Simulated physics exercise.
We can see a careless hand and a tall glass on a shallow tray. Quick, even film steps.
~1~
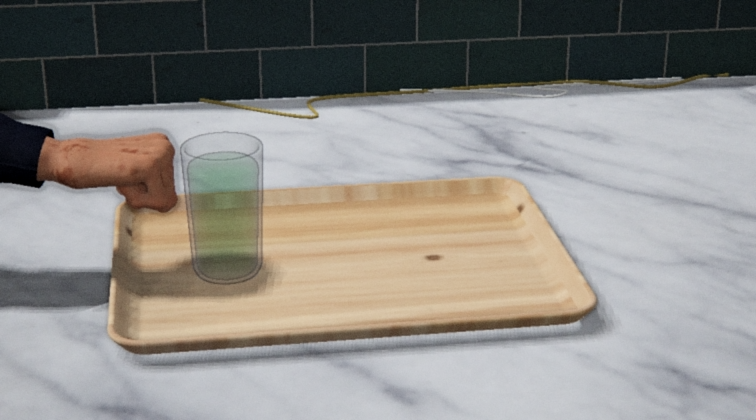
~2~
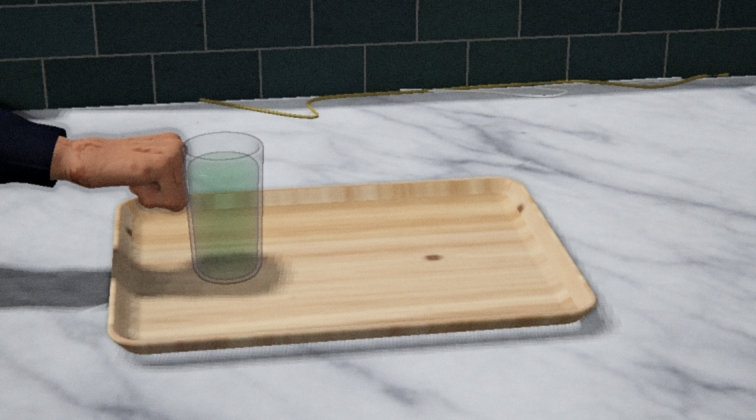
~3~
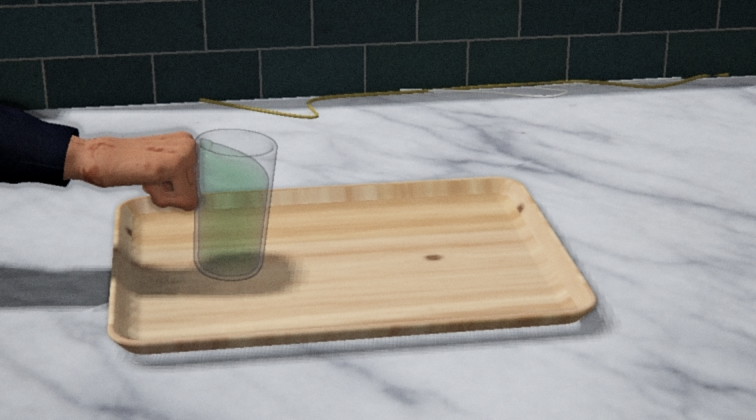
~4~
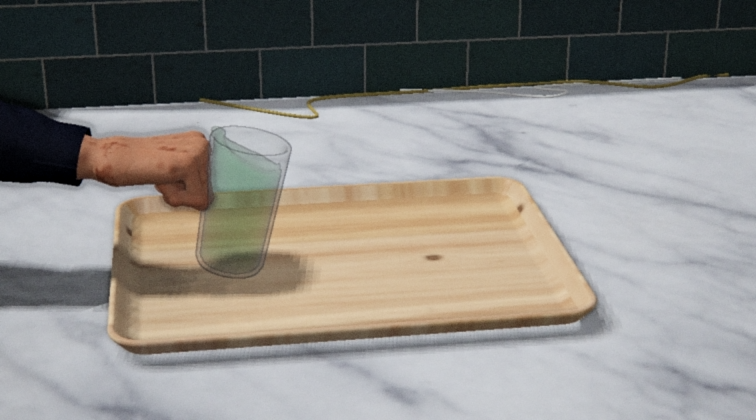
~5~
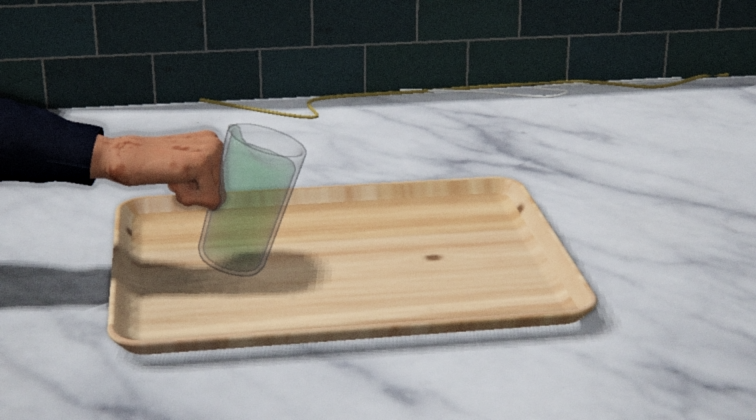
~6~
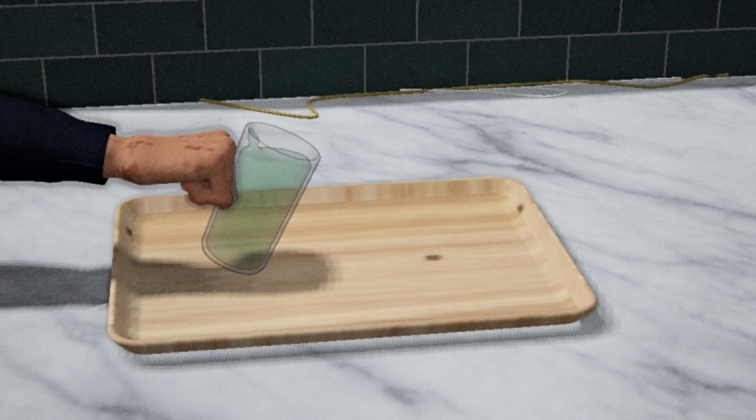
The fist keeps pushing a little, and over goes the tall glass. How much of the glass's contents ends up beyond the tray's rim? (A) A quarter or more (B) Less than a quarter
(A) A quarter or more.
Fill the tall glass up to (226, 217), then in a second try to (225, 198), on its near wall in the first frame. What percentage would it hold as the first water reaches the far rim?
First try: Roughly 60 %, second try: Roughly 65 %.
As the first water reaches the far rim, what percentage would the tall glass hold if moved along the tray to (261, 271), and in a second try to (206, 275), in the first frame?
Roughly 70 percent in the first spot and 55 percent in the second.
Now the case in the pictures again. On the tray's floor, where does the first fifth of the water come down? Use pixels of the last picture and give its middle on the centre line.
I'd mark it somewhere close to pixel (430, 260).
A moment on, the tall glass is falling and 95 per cent is in the glass, 0 on the tray and 5 above or beyond its rim.
Next, the tall glass lies on its side and 61 per cent is in the glass, 33 on the tray and 6 above or beyond its rim.
Then the tall glass lies on its side and 35 per cent is in the glass, 43 on the tray and 22 above or beyond its rim.
Later the tall glass lies on its side and 19 per cent is in the glass, 33 on the tray and 47 above or beyond its rim.
In the end 53 per cent is held by tray and glass, 47 is off the tray.
